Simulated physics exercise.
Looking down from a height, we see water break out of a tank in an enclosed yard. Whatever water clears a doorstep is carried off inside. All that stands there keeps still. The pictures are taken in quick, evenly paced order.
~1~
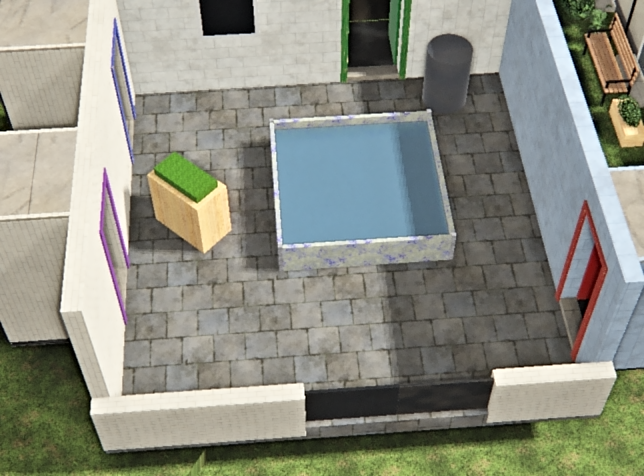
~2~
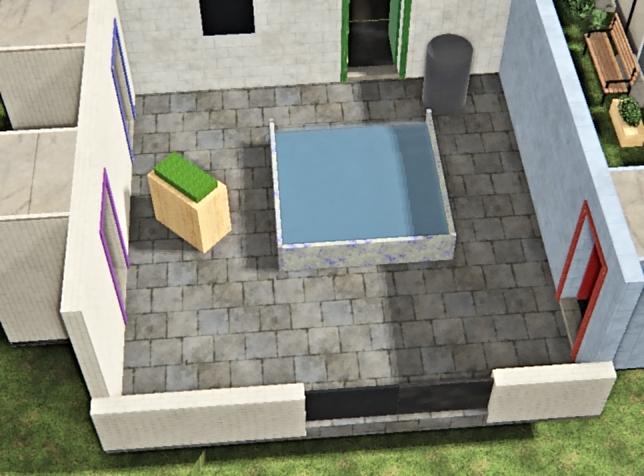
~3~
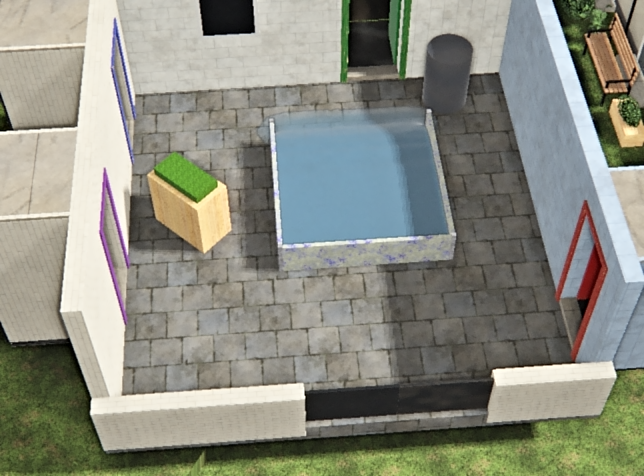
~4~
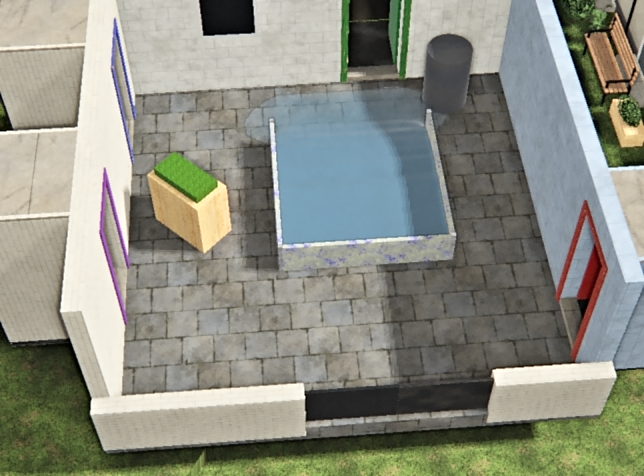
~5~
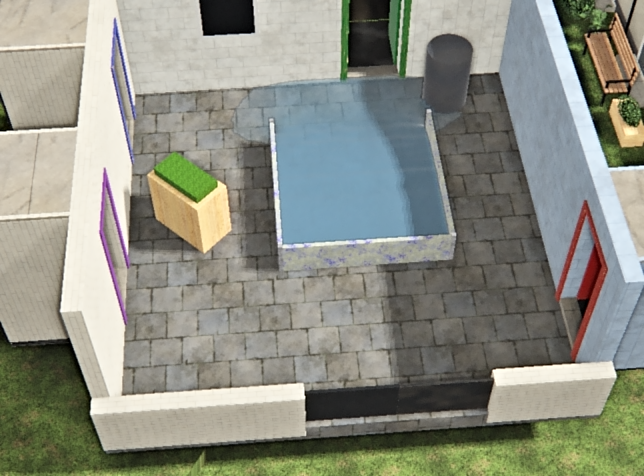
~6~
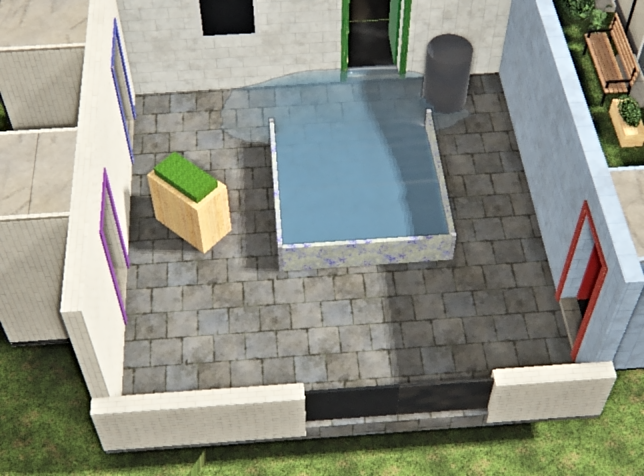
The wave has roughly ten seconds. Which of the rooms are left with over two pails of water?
At the end, the blue door is going to overshoot the allowance, the purple door is going to stay inside the allowance, the red door is going to stay inside the allowance, the green door is going to overshoot the allowance.
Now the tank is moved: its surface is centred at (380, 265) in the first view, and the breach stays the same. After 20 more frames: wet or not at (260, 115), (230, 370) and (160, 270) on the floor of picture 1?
One after the other: Reached, untouched, untouched.
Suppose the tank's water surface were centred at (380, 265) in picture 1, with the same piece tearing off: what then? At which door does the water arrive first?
Answer - the door marked green.
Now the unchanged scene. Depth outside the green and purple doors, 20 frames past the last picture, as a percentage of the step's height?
Respectively about 240 and 0 per cent.
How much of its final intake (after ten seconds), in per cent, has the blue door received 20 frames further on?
My guess is about 25 %.
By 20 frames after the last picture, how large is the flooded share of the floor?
My guess is around 40 in a hundred.
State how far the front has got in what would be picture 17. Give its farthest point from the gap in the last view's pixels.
My guess would be about (136, 95).
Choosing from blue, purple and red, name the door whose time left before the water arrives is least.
That would be the blue one, ahead of the rest.
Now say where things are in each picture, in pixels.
Still water in the open tank at (358, 179), in the first frame.
The front is at a hidden place, out from the gap on the open tank's far side, in the second frame.
The front is at (263, 131), out from the gap on the open tank's far side, in the third frame.
The front is at (256, 118), out from the gap on the open tank's far side, in the fourth frame.
Water pours out on the open tank's far side and has run to (261, 88), in the fifth frame.
Water pours out on the open tank's far side and has run to (240, 89), in the sixth frame.
A moment on, water covers 20 % of the floor; the blue door not reached, the purple door not reached, the red door not reached, the green door over two buckets in.
Next, water covers 25 % of the floor; the blue door wet at the sill, nothing in, the purple door not reached, the red door not reached, the green door far over two buckets in.
Then, water covers 40 % of the floor; the blue door far over two buckets in, the purple door not reached, the red door not reached, the green door far over two buckets in.
Later, water covers 75 % of the floor; the blue door far over two buckets in, the purple door wet at the sill, nothing in, the red door wet at the sill, nothing in, the green door far over two buckets in.
In the end, water covers 95 % of the floor; the blue door far over two buckets in, the purple door wet at the sill, nothing in, the red door wet at the sill, nothing in, the green door far over two buckets in.
